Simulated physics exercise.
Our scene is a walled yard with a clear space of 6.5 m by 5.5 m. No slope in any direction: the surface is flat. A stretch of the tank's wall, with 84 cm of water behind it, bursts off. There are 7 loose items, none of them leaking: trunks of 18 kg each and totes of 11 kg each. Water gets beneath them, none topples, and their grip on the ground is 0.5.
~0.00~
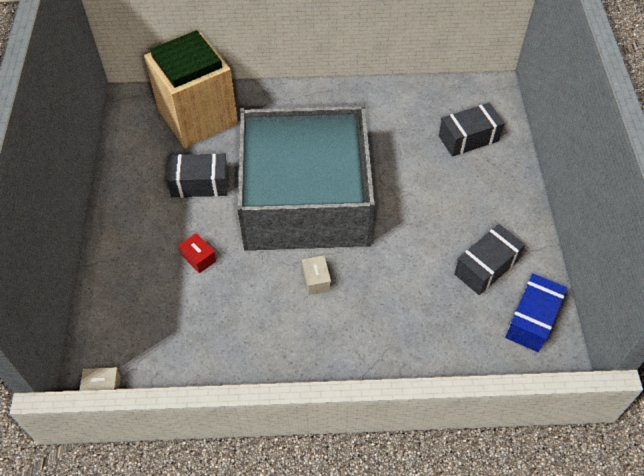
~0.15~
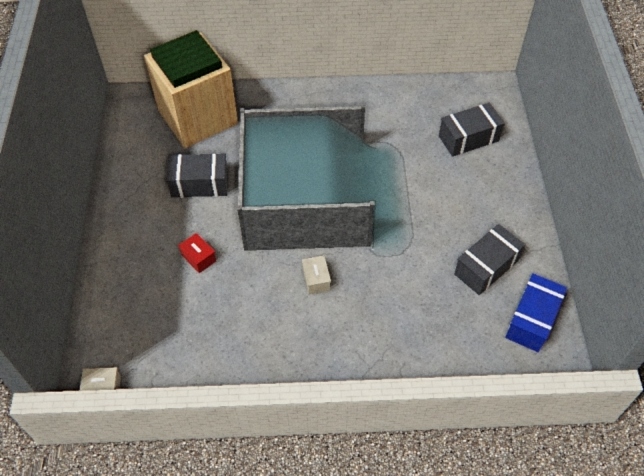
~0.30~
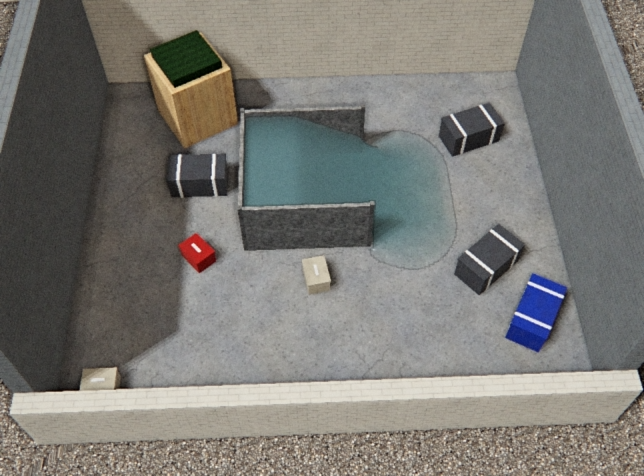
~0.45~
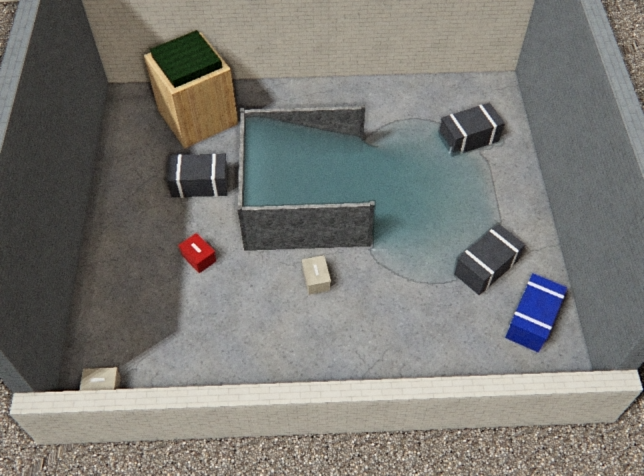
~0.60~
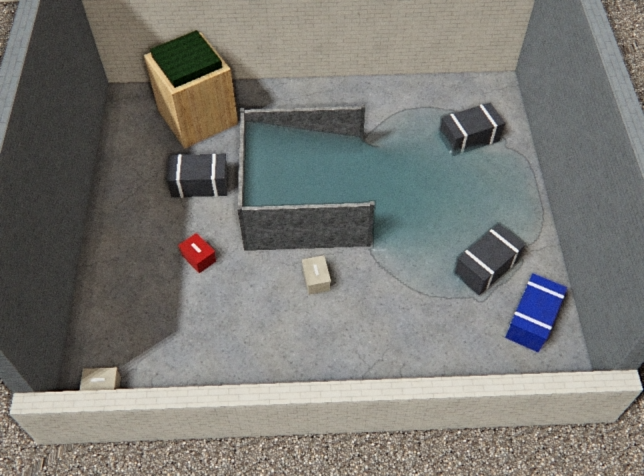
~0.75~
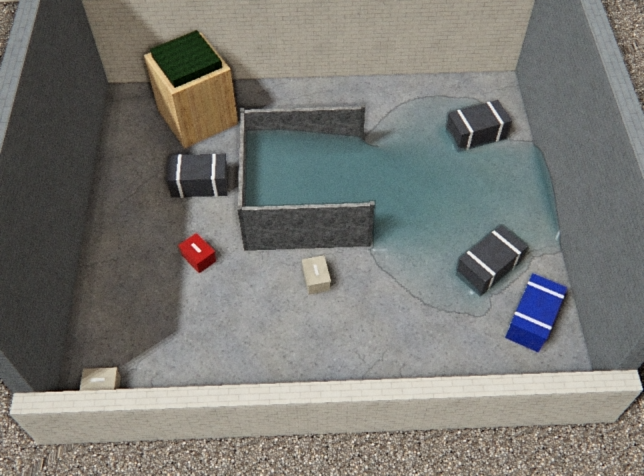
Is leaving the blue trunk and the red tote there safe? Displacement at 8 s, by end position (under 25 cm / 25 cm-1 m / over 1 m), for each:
In the end blue trunk: Swept away. Red tote: Almost still.
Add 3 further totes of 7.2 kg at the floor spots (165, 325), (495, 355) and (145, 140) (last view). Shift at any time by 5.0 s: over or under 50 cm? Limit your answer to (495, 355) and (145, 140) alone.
Respectively: Outside the limit and inside the limit.
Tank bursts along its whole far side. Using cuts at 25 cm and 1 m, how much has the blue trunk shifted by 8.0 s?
If that happened, the blue trunk winds up well away.
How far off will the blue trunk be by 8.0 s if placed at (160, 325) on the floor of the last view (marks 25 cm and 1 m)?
What happens is that it covers a big distance.
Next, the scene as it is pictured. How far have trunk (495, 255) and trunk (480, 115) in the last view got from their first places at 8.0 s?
Taken in order, the shifts are 350 cm and 500 cm.
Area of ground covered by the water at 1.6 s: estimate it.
Roughly 15 m2.
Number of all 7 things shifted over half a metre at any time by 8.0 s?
6 in all.
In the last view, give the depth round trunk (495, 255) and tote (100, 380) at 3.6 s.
First roughly 4 cm, second roughly 0 cm.
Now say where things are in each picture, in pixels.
The blue trunk at (539, 305) rests on the ground; the red tote at (196, 248) rests on the ground; water covers 2.6 m2; 0 of 7 have shifted, in the first frame.
The blue trunk at (539, 305) rests on the ground; the red tote at (196, 248) rests on the ground; 3.7 m2 under water; 0 of 7 have shifted, in the second frame.
The blue trunk at (539, 305), on the bottom; the red tote at (196, 248), on the bottom; 5.2 m2 under water; 0 of 7 have shifted, in the third frame.
The blue trunk at (539, 305), on the bottom; the red tote at (196, 248) rests on the ground; 6.8 m2 under water; 0 of 7 have shifted, in the fourth frame.
The blue trunk at (539, 305), on the bottom; the red tote at (196, 248), on the bottom; water covers 8.8 m2; 0 of 7 have shifted, in the fifth frame.
The blue trunk at (539, 305), on the bottom; the red tote at (196, 248), on the bottom; water covers 10.3 m2; 1 of 7 have shifted, in the sixth frame.
After 1.6 s the blue trunk is near (561, 345), 0.6 m from its start, aground; the red tote is near (196, 248), 0.0 m from its start, aground; 0 afloat.
After 3.6 s the blue trunk is near (337, 356), 2.6 m from its start, afloat; the red tote is near (196, 248), 0.0 m from its start, aground; 2 afloat.
After 5.6 s the blue trunk is near (94, 310), 5.4 m from its start, afloat; the red tote is near (196, 248), 0.0 m from its start, aground; 2 afloat.
After 8.0 s the blue trunk is near (146, 231), 5.0 m from its start, afloat; the red tote is near (198, 253), 0.1 m from its start, aground; 5 afloat.
